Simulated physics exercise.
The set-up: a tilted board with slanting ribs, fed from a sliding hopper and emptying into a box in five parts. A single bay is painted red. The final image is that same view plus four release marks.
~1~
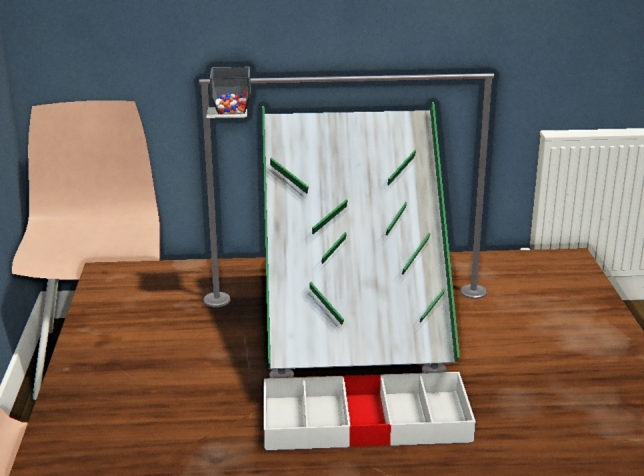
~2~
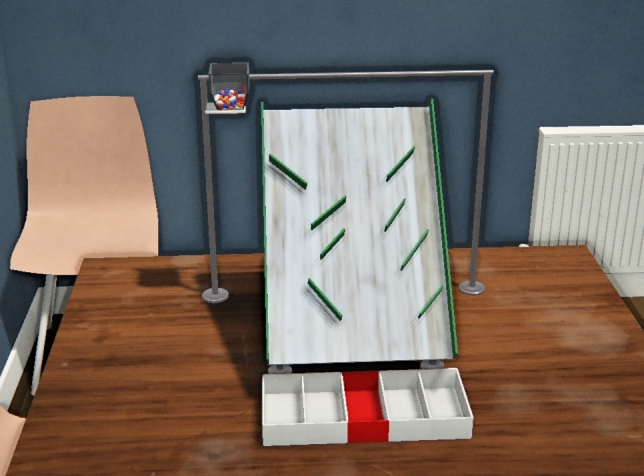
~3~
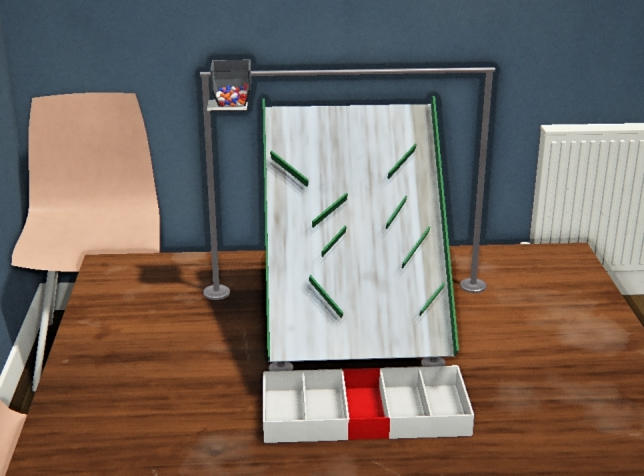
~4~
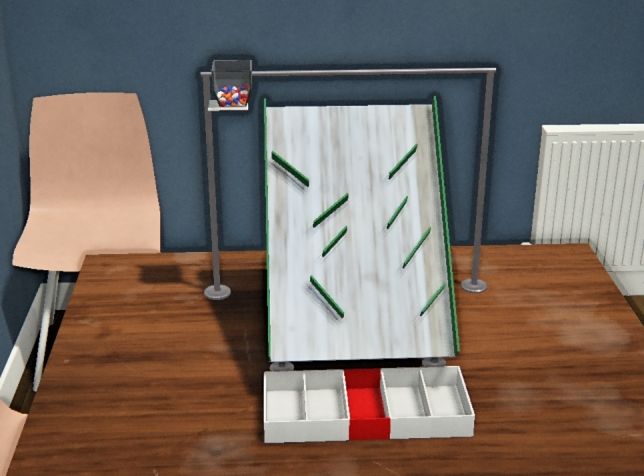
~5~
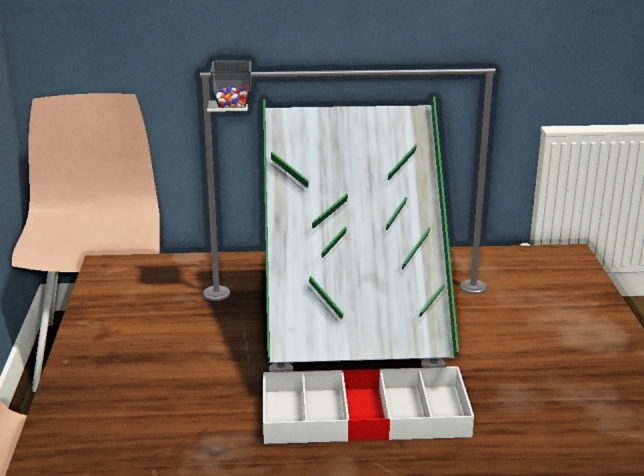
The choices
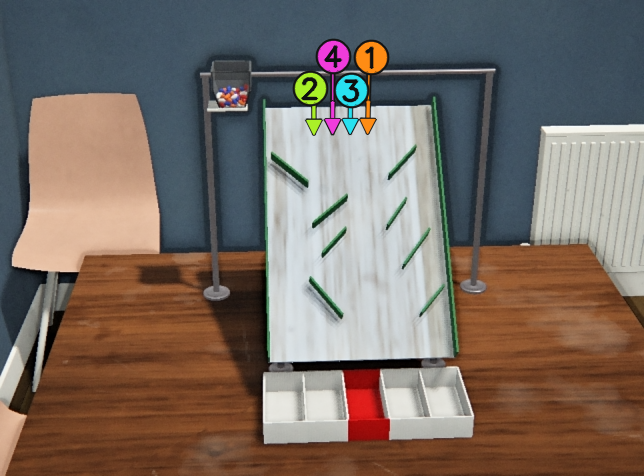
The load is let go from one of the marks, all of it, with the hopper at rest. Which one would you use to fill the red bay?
1 works best here.
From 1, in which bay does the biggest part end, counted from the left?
It is the third one.
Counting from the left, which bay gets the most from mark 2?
The first from the left.
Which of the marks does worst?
2 it is.
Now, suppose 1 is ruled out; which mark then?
3.
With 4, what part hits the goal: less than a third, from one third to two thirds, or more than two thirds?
Less than a third.
On the marked copy, mark 1 meets the board at (367, 128); mark 2 meets the board at (313, 129); mark 3 meets the board at (350, 128); mark 4 meets the board at (332, 128).
With 1, most in the red bay, about a quarter in other bays.
With 2, a stray few in the red bay, most in other bays, about a quarter held on the board.
With 3, about a third in the red bay, about half in other bays.
With 4, a small part in the red bay, about two thirds in other bays, a small part held on the board.
